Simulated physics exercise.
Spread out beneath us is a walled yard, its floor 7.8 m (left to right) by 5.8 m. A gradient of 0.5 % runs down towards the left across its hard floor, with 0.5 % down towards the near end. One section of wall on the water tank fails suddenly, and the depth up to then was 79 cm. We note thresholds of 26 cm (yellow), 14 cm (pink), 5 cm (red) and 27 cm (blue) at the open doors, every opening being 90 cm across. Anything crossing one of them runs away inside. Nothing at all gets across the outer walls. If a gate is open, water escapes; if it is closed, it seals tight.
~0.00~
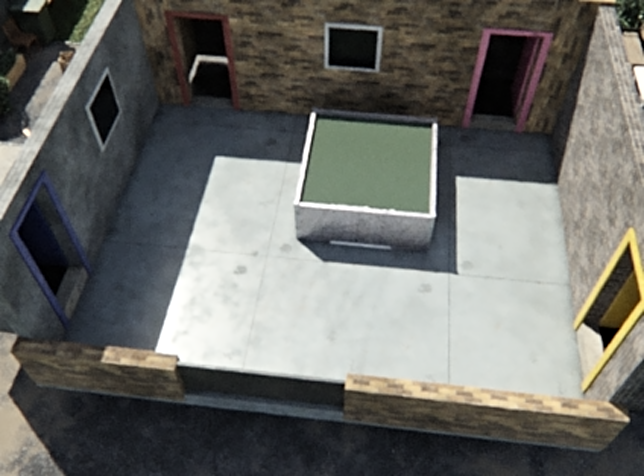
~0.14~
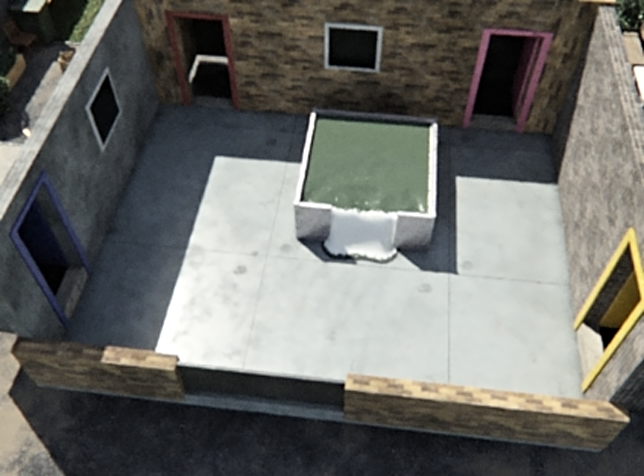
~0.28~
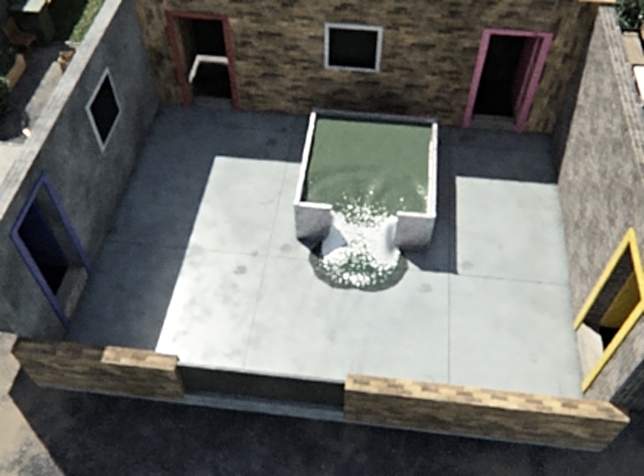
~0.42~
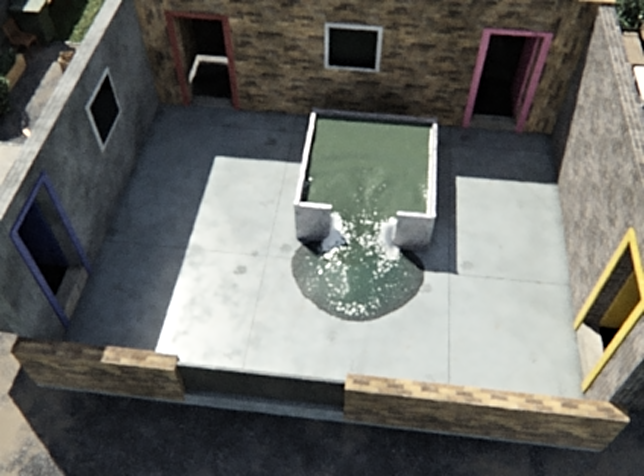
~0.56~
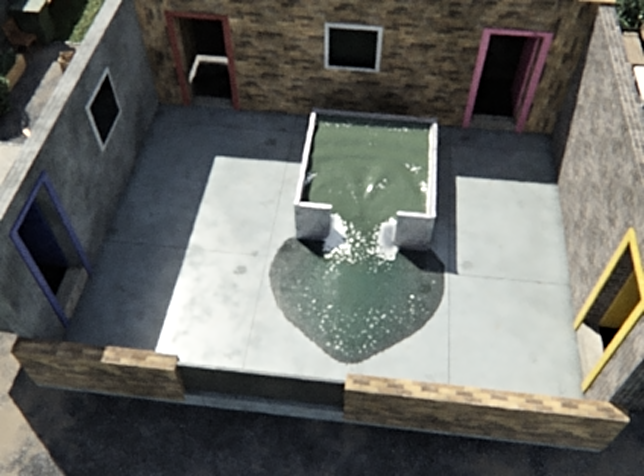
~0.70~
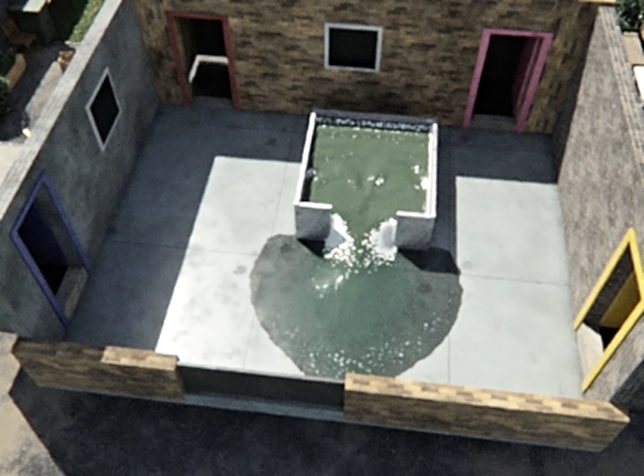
The footage shows a walled yard from above, with coloured doorways and a raised tank of green water; the tank's near wall gives way, and water pours through the gap, spreading across the pale floor in a widening pool.
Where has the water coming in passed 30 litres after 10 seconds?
In the end yellow door: Within the allowance. Pink door: Within the allowance. Red door: Beyond the allowance. Blue door: Within the allowance.
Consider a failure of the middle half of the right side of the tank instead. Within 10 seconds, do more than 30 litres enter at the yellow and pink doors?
Compared with the limit, yellow is lower and pink is higher.
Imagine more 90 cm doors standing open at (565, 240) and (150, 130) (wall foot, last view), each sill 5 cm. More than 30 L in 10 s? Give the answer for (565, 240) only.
That one comes out less than that.
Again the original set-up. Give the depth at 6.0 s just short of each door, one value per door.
Door by door in cm, yellow shows 16, pink shows 11, red shows 12, blue shows 18.
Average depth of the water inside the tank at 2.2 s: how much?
45 cm.
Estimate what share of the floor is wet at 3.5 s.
Close to 50 in a hundred parts are wet.
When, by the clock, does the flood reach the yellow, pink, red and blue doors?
So, yellow at 2.2 s, then pink at 4.5 s, red at 5.0 s, and blue at 2.4 s.
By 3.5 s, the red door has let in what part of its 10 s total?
0 percent or so by then.
After 1.4 s water covers 25 % of the floor and is deepest (48 cm) near (360, 246); yellow door not reached, pink door not reached, red door not reached, blue door not reached.
After 2.2 s water covers 35 % of the floor and is deepest (39 cm) near (576, 422); yellow door 8 cm at the sill, 0 L in, pink door not reached, red door not reached, blue door not reached.
After 3.5 s water covers 50 % of the floor and is deepest (30 cm) near (360, 246); yellow door 23 cm at the sill, 1 L in, pink door not reached, red door not reached, blue door 23 cm at the sill, 0 L in.
After 6.0 s water covers 90 % of the floor and is deepest (22 cm) near (65, 365); yellow door 16 cm at the sill, 2 L in, pink door 11 cm at the sill, 0 L in, red door 12 cm at the sill, 13 L in, blue door 18 cm at the sill, 0 L in.
After 10.0 s water covers 100 % of the floor and is deepest (16 cm) near (353, 140); yellow door 8 cm at the sill, 2 L in, pink door 10 cm at the sill, 0 L in, red door 10 cm at the sill, 94 L in, blue door 11 cm at the sill, 0 L in.
